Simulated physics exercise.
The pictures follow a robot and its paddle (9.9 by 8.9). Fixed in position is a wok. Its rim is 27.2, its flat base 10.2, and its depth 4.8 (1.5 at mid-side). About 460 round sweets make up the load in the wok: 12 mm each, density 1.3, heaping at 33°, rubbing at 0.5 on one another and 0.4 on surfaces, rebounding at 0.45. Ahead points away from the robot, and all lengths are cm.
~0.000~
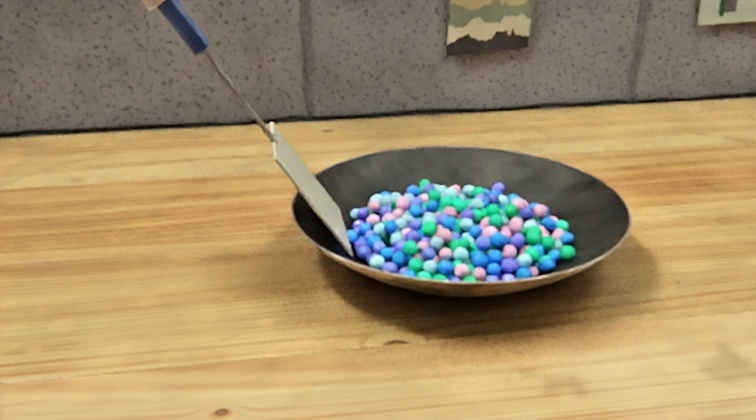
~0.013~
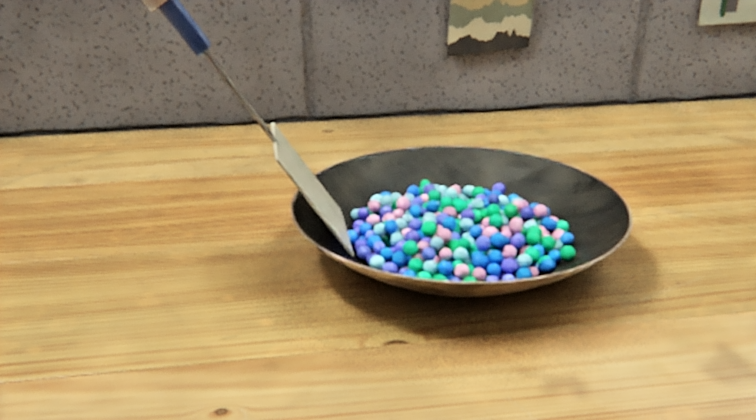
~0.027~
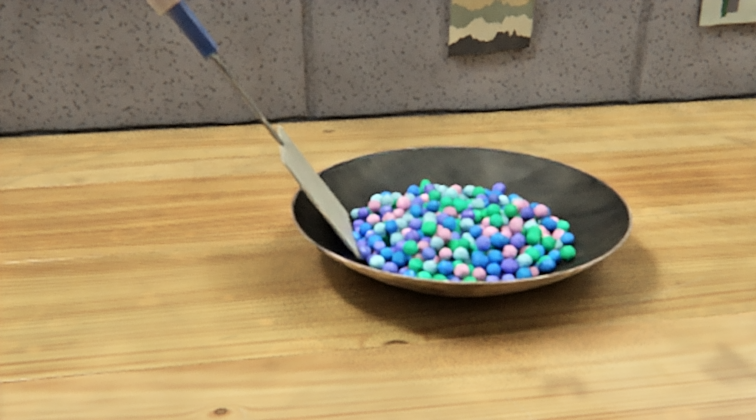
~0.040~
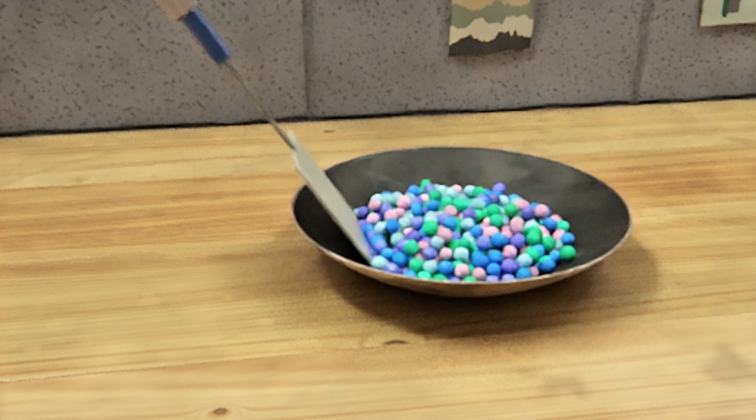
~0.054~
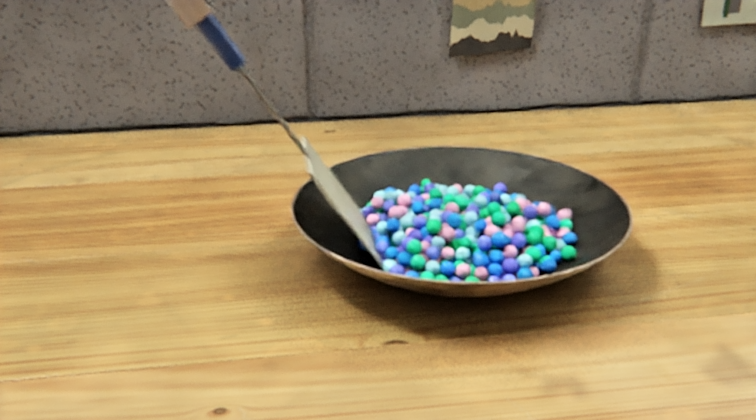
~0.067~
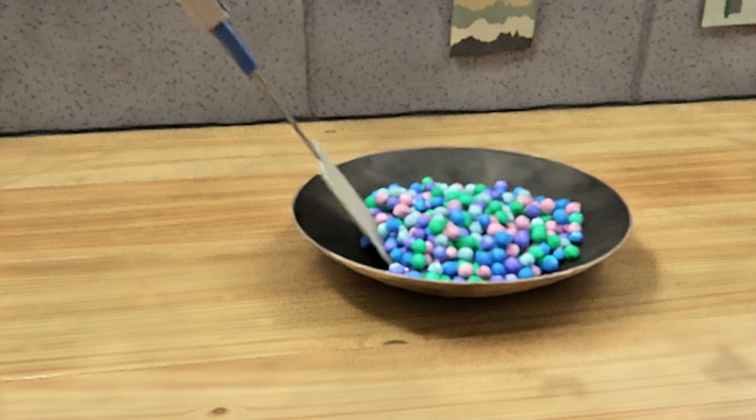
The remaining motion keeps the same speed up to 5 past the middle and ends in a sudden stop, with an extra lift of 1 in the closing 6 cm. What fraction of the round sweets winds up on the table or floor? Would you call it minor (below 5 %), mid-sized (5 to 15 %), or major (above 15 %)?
I would call it mid-sized.
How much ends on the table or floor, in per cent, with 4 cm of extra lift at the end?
Some 5 in a hundred.
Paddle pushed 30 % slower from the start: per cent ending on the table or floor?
Estimate: Near 5 %.
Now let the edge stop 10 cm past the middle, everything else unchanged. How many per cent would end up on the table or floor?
About 45 %.
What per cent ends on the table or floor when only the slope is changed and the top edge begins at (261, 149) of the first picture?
10 percent or thereabouts.
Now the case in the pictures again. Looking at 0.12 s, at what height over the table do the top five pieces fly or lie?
I'd say close to 5 cm on average.
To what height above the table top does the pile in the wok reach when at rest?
Peak at rest, approximately 6.5 centimetres.
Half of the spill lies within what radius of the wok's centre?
Some 20 centimetres.
After 0.12 s, sloping 57°, highest piece 5 above the table; 459 in the wok.
After 0.17 s, sloping 57°, highest piece 6 above the table; 456 in the wok, 3 on the blade or in flight.
After 0.40 s, sloping 57°, highest piece 6 above the table; 417 in the wok, 41 on the table or floor, 1 on the blade or in flight.
After 1.45 s, sloping 57°, highest piece 6 above the table; 413 in the wok, 46 on the table or floor.
At rest, 413 in the wok, 46 on the table or floor. That is 10 % on the table or floor.
